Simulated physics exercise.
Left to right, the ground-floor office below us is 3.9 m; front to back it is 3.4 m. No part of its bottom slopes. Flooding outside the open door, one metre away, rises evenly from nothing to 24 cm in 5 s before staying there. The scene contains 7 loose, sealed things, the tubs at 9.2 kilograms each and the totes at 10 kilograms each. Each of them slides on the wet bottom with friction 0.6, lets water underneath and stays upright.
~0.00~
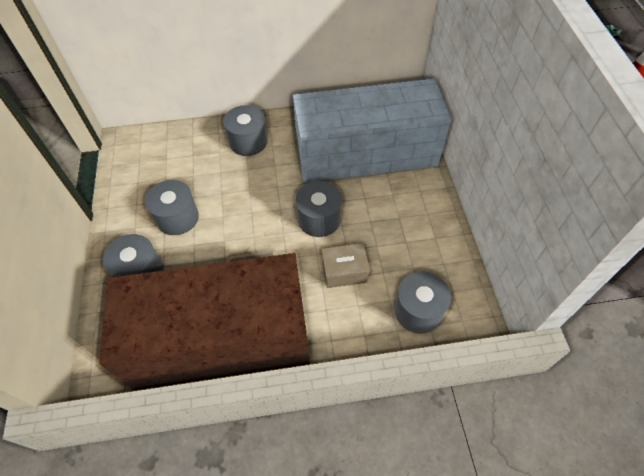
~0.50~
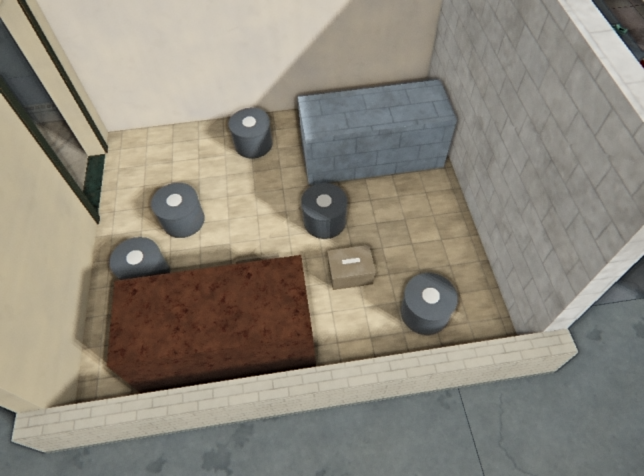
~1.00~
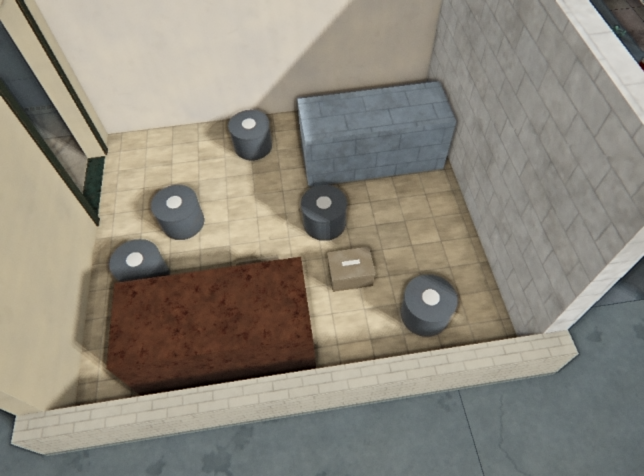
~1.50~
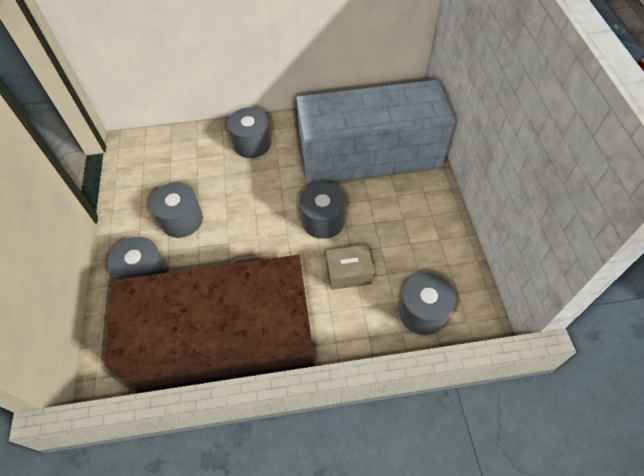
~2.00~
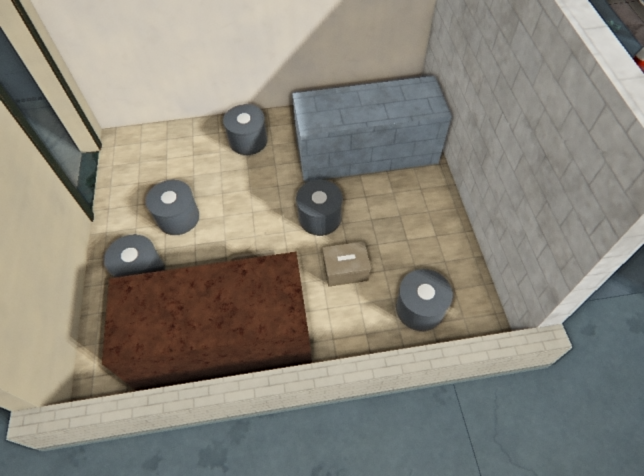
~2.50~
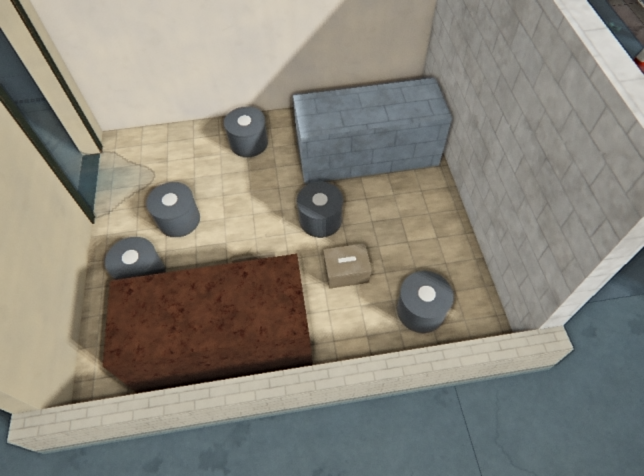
The clip opens looking down into a tiled room holding dark grey cylindrical tubs, a reddish-brown block, a blue-grey block and a small tan box. Outside, the pale ground turns wet and bluish while everything inside stays still. Then a thin sheet of water enters through the doorway at left.
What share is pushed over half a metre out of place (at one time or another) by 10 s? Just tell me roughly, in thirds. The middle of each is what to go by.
It is a middling fraction, from a third to two thirds.
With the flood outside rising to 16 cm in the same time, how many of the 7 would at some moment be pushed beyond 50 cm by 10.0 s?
In that case 1 of them.
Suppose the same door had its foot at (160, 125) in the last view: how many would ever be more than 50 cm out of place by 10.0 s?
Then it comes to 3 of them.
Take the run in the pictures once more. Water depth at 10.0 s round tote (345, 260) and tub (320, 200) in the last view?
I'd estimate 9 cm for the first and 12 cm for the second.
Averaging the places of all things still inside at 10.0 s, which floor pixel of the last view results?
It works out to somewhere near (355, 258) on the floor.
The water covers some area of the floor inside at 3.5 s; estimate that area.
2.0 m2.
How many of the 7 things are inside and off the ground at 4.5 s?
Then: 0.
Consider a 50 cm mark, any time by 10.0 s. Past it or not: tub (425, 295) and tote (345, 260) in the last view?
Listed as asked: Inside the limit and inside the limit.
After 3.5 s 0 of 7 are over 50 cm from their spots; 0 afloat.
After 4.5 s 0 of 7 are over 50 cm from their spots; 0 afloat.
After 7.0 s 2 of 7 are over 50 cm from their spots; 2 afloat.
After 10.0 s 3 of 7 are over 50 cm from their spots, and 3 have been at some point; 5 afloat.
